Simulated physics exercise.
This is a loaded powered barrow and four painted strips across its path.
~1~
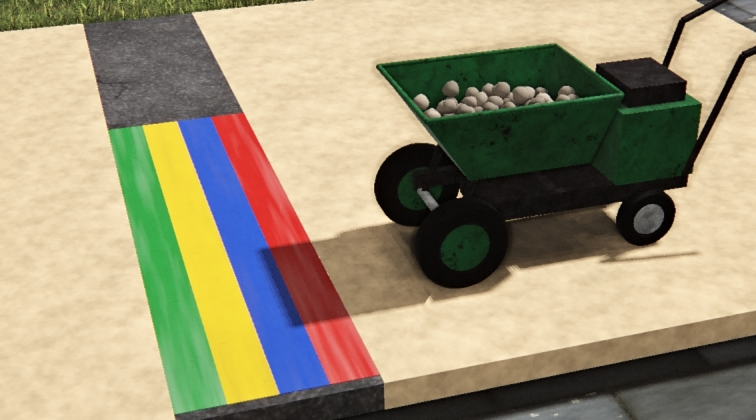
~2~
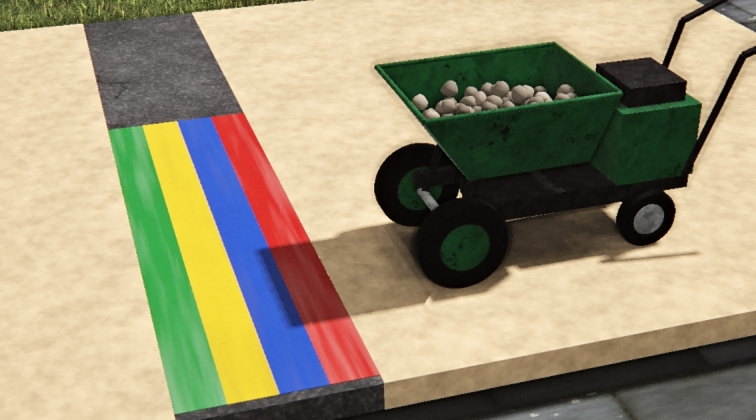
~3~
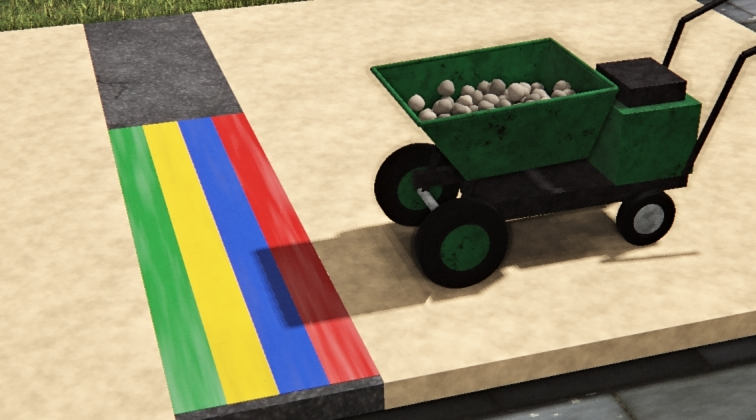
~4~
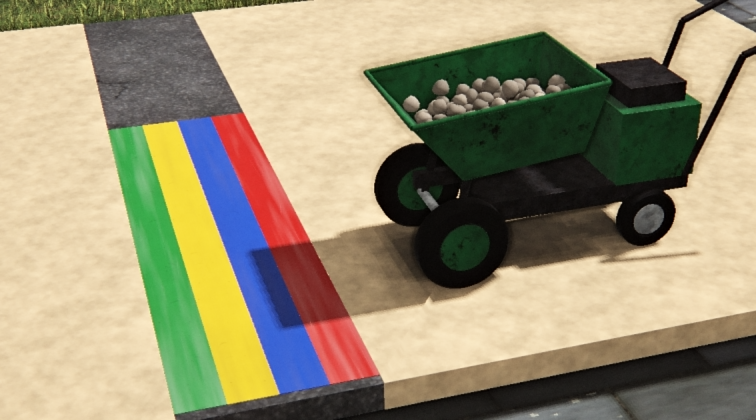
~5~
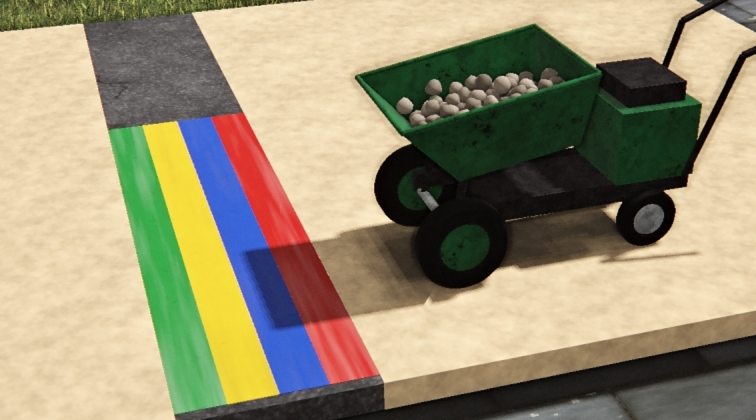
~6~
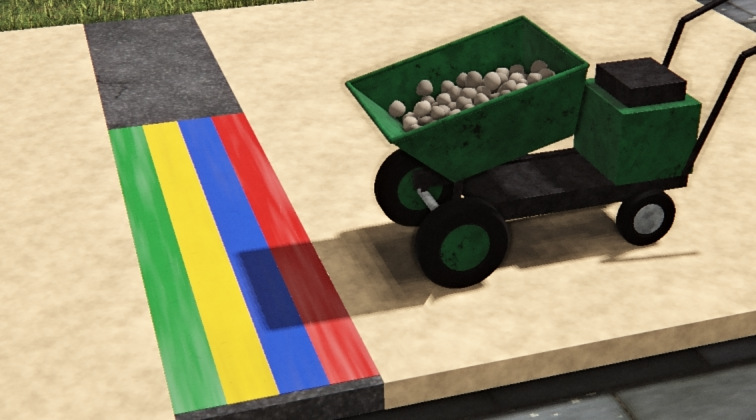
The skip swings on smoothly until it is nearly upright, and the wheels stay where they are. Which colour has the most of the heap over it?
The heap favours the blue strip.
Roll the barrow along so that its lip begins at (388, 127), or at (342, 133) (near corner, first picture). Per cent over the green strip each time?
About 20 and 30 per cent.
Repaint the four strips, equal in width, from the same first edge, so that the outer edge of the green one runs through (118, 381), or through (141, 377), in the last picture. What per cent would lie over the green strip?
Roughly 0 per cent, and 0 per cent.
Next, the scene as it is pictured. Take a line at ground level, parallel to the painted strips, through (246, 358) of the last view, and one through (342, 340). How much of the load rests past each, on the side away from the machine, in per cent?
About 20 and 80 per cent.
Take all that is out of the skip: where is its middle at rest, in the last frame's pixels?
Around (252, 279).
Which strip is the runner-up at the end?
In second place: Yellow.
Soon after the last picture, skip tipped steeply; all in the skip.
A little later, skip tipped right over; most in the skip; a stray few over the red strip; a small part over the blue strip; a stray few over the yellow strip.
Later still, skip tipped right over; about a quarter in the skip; a small part over the red strip; about a third over the blue strip; about a quarter over the yellow strip; a small part over the green strip; a stray few off the paint.
At rest, skip tipped right over; about a quarter in the skip; a small part over the red strip; about a third over the blue strip; about a quarter over the yellow strip; a small part over the green strip; a stray few off the paint.
